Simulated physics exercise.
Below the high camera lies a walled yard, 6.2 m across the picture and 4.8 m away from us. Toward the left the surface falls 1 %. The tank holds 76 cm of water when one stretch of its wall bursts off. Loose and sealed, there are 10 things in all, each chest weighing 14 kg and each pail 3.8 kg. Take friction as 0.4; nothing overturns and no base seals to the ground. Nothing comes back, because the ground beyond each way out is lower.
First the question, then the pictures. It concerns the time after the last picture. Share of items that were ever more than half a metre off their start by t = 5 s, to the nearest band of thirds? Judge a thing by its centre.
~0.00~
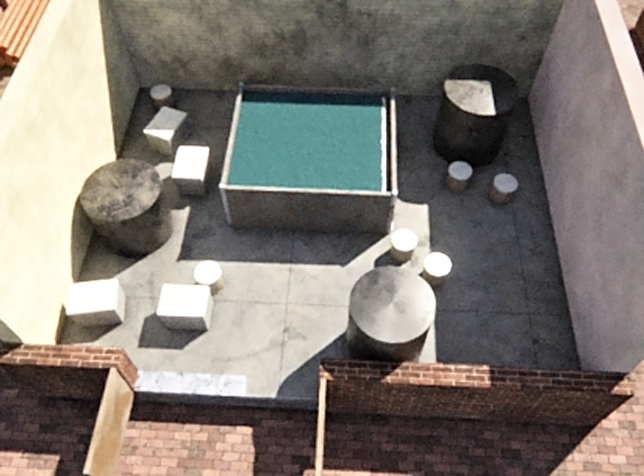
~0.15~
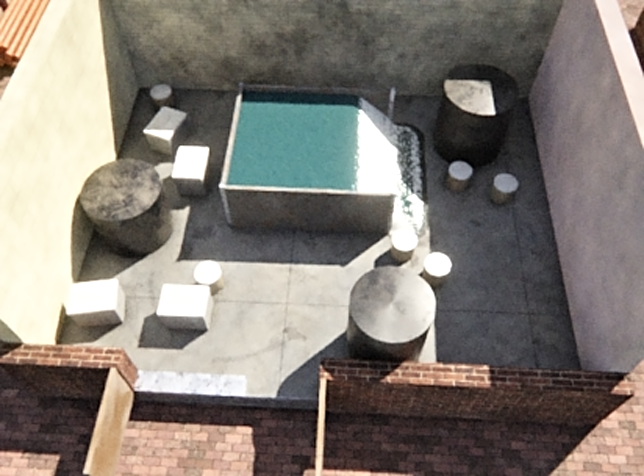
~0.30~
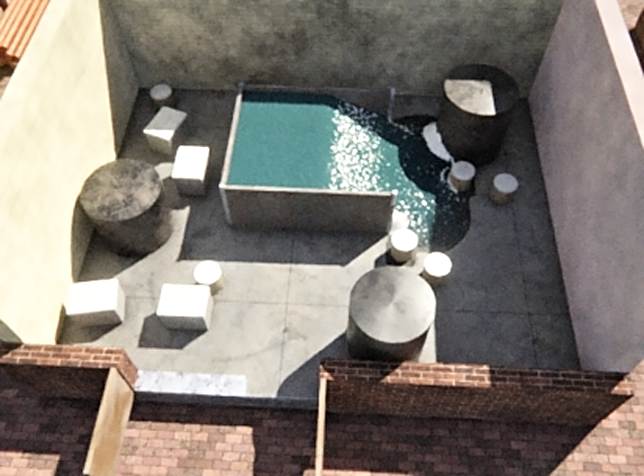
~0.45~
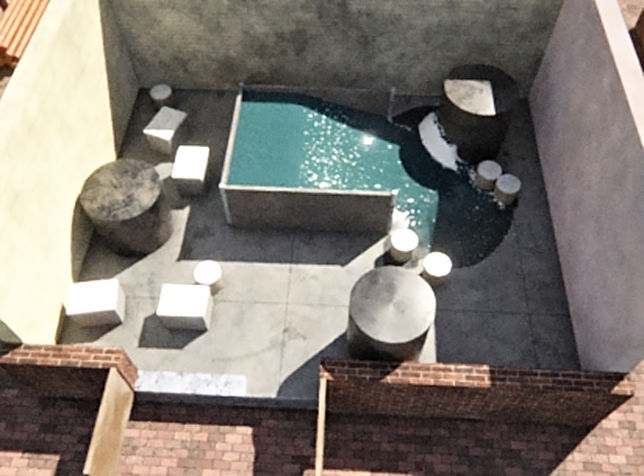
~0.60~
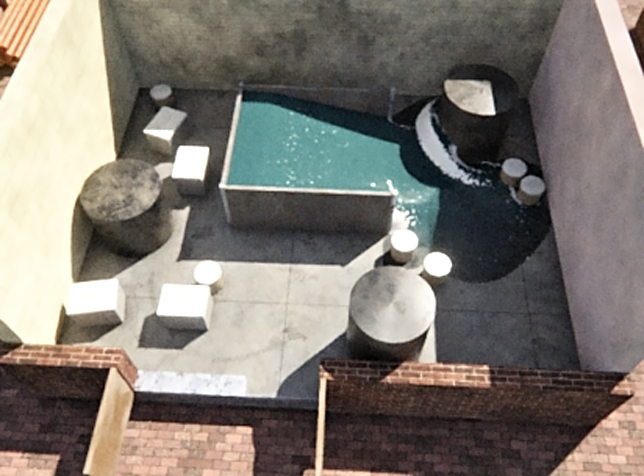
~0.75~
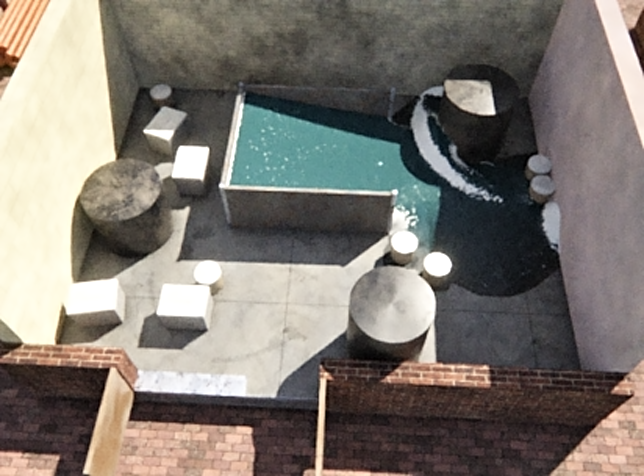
It is a third to two thirds.
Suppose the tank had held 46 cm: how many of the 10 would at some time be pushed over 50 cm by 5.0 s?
Count: 3.
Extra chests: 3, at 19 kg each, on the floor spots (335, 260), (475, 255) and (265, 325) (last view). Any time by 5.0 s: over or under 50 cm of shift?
Respectively: Tops it; tops it; doesn't reach it.
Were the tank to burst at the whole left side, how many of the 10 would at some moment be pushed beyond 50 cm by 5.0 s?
Then 7 of them would.
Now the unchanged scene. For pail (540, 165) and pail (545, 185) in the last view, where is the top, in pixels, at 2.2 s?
About (486, 78) for the first and (526, 246) for the second.
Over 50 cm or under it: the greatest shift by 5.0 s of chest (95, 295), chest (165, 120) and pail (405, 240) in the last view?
In turn: Under, short of it, past it.
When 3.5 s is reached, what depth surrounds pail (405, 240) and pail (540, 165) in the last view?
9 and 17 cm.
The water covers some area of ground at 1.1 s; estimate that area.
Somewhere around 11.0 m2, roughly.
After 1.1 s 1 of 10 are over 50 cm from their spots; 2 afloat.
After 2.2 s 2 of 10 are over 50 cm from their spots; 2 afloat.
After 3.5 s 3 of 10 are over 50 cm from their spots; 4 afloat.
After 5.0 s 5 of 10 are over 50 cm from their spots, and 5 have been at some point; 3 afloat.
